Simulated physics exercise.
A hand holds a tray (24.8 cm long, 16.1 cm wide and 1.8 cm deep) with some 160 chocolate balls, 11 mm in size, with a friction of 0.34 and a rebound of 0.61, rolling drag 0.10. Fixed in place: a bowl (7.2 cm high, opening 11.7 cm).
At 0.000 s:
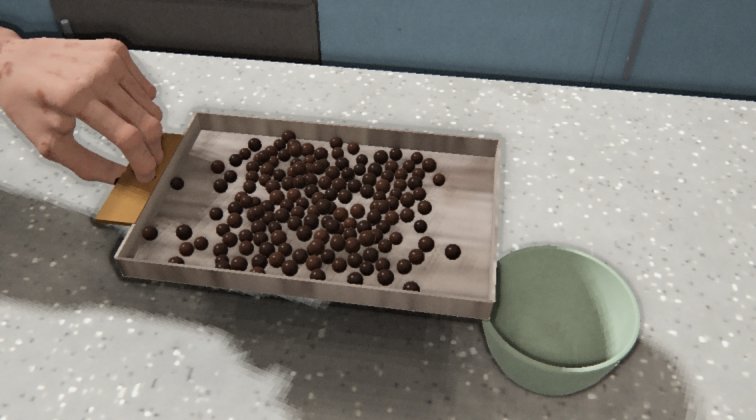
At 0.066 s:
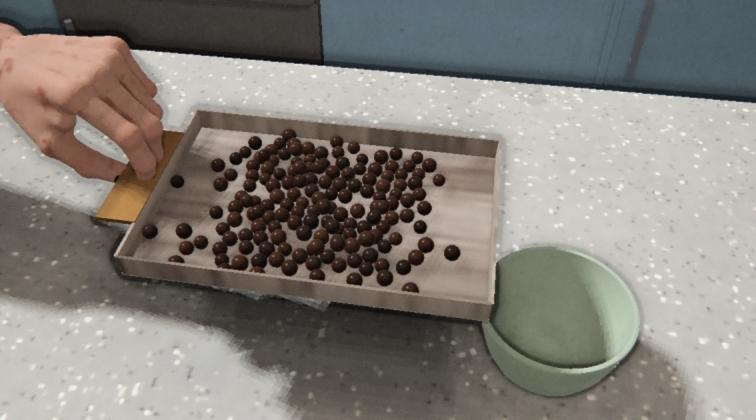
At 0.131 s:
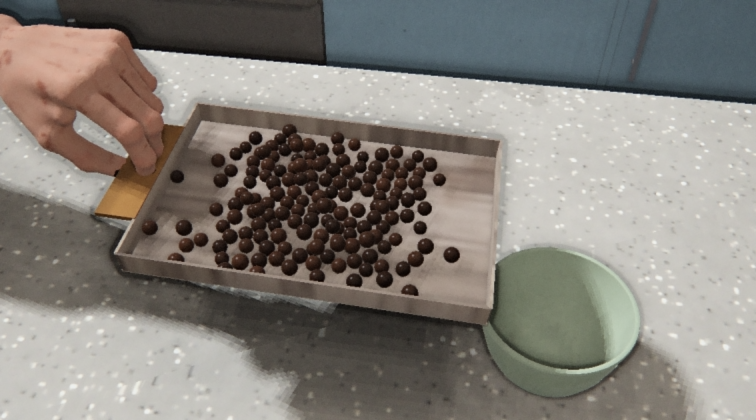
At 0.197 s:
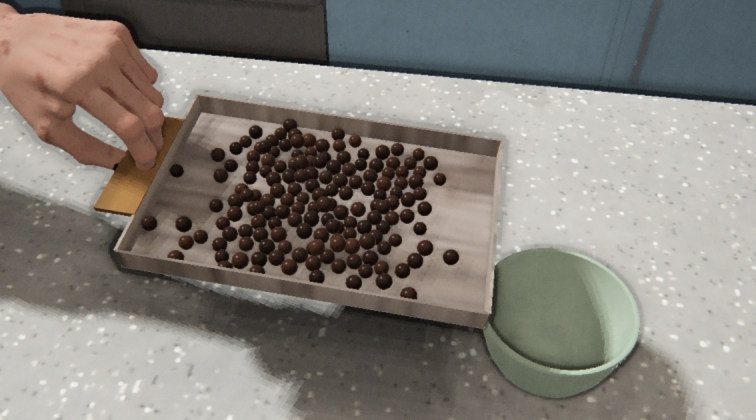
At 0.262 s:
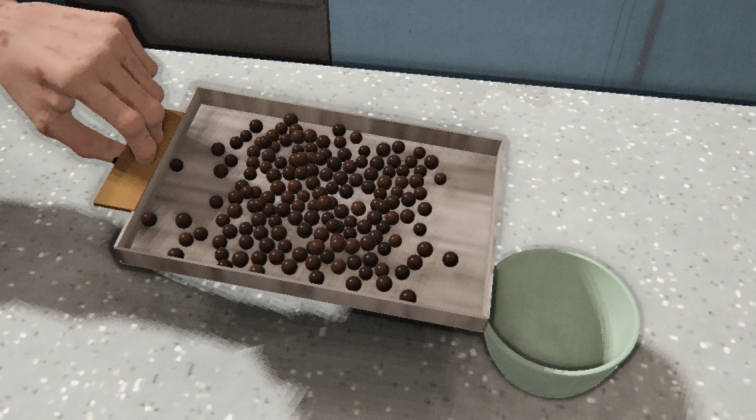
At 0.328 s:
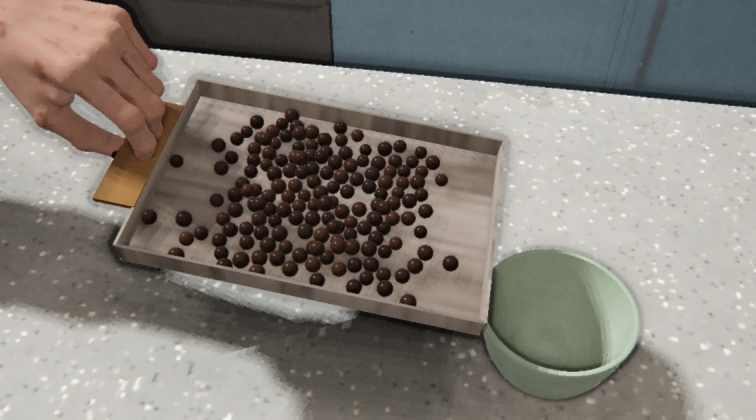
A tray of dark chocolate balls tilts slightly as a hand grips its left side.
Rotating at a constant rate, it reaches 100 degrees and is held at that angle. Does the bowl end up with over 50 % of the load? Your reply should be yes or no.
That would be a no.
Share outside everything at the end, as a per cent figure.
100%, roughly.
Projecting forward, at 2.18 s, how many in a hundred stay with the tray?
About 100 %.
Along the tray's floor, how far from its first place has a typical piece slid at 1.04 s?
Around 4 cm.
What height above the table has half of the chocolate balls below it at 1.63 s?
Around 14 cm.
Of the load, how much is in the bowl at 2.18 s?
About 0 per cent by then.
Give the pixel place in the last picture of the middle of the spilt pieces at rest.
I'd point to about (436, 367).
After 1.04 s, tilt 40 degrees; tray 100 %; middle of all pieces on or above the table near (354, 238).
After 1.63 s, tilt 65 degrees; tray 100 %; middle of all pieces on or above the table near (354, 238).
Then, at 2.18 s, tilt 87 degrees; tray 100 %; middle of all pieces on or above the table near (358, 242).
Then, at 2.70 s, tilt 100 degrees; outside 95 %; middle of all pieces on or above the table near (428, 369).
In the end, at 3.5 s, outside 100 %.
